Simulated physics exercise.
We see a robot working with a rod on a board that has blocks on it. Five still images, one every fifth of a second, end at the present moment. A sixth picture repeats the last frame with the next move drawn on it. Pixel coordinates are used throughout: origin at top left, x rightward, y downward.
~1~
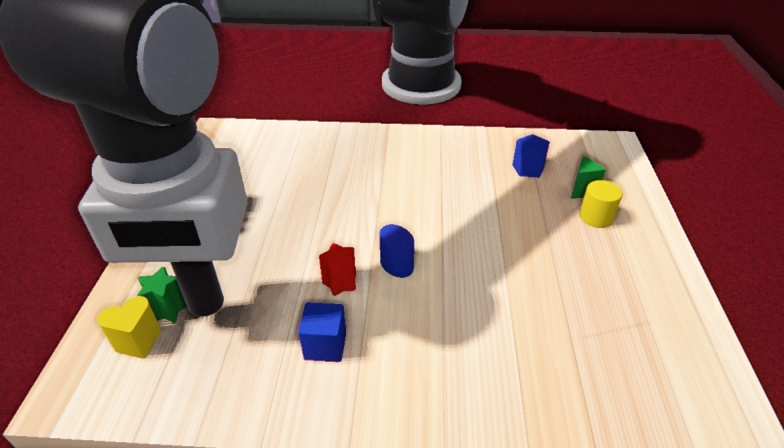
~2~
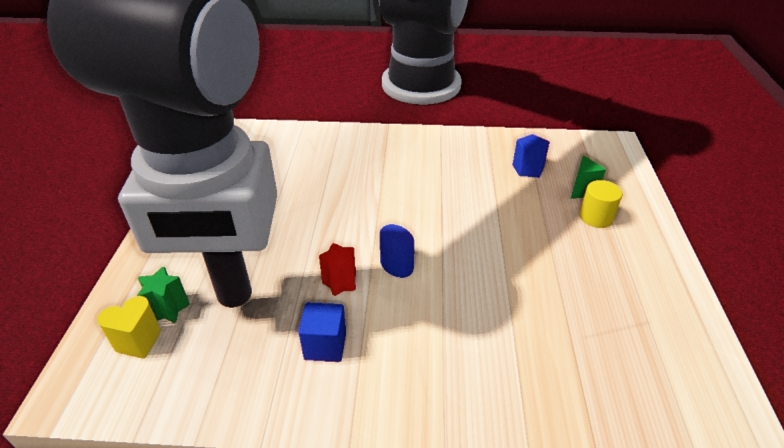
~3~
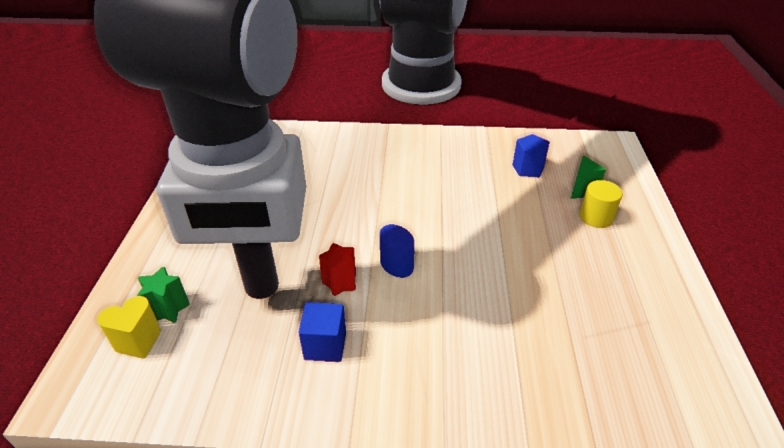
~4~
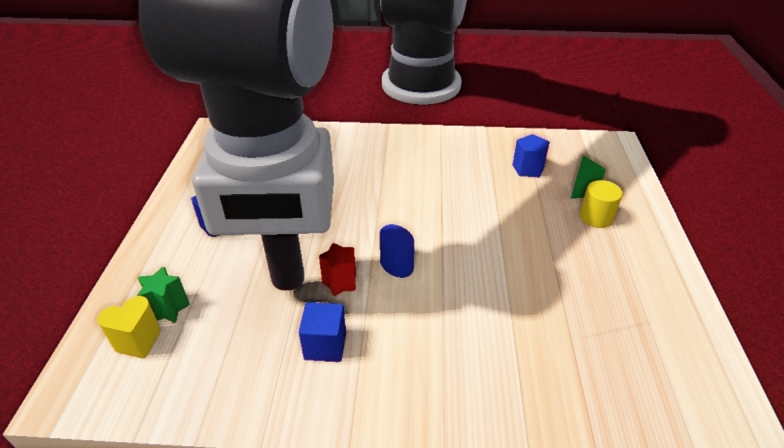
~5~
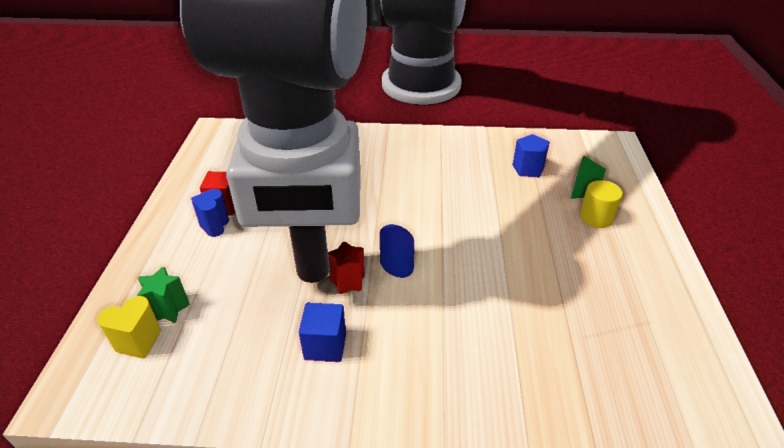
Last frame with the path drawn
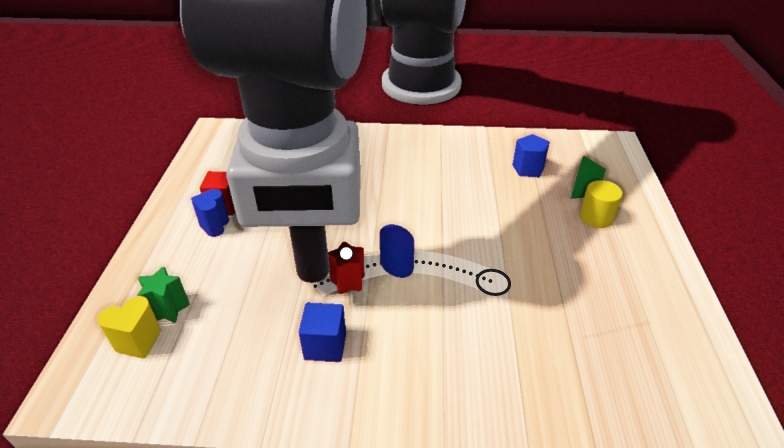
To begin with, a robot arm holds a dark rod over a wooden board, beside a green star and a yellow heart at the left. The rod glides steadily right, touching no blocks on the way, until it is next to the red star, which shifts slightly right.
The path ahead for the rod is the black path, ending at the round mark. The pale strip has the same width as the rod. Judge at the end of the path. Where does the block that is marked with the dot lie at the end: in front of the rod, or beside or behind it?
Kept ahead.
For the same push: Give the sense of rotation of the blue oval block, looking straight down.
From overhead, the rotation is counterclockwise.
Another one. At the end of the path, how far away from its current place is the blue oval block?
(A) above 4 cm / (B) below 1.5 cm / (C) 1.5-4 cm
The correct letter is A.
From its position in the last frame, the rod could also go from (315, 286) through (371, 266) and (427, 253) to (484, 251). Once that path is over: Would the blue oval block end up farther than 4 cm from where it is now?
Yes, I think so.
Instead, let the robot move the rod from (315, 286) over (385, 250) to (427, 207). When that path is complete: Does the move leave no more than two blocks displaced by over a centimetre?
That would be a yes.
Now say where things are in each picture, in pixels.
In the first picture, lower end of the rod at (207, 305), tops of blocks, blue square block at (321, 318), red star block at (338, 254), blue oval block at (397, 236).
In the second picture, rod at (235, 296), blocks as before.
In the third picture, rod at (262, 288), blocks as before.
In the fourth picture, rod at (288, 280), blocks as before.
In the fifth picture, rod at (314, 272), blue square block at (321, 318), red star block at (346, 253), blue oval block at (397, 236).
The drawn path runs from (315, 286) by way of (373, 265) and (434, 264) to (493, 282); the dot is on the red star block.
On the path given first. One third of the way, rod at (373, 251); red star block at (402, 241), turned 40° clockwise; blue oval block at (428, 230).
Two thirds of the way, rod at (435, 250); red star block at (466, 240), turned 40° clockwise; blue oval block at (488, 226).
At the end, rod at (496, 268); blue square block not moved; red star block at (530, 257), turned 40° clockwise; blue oval block at (507, 226), turned 45° anticlockwise.
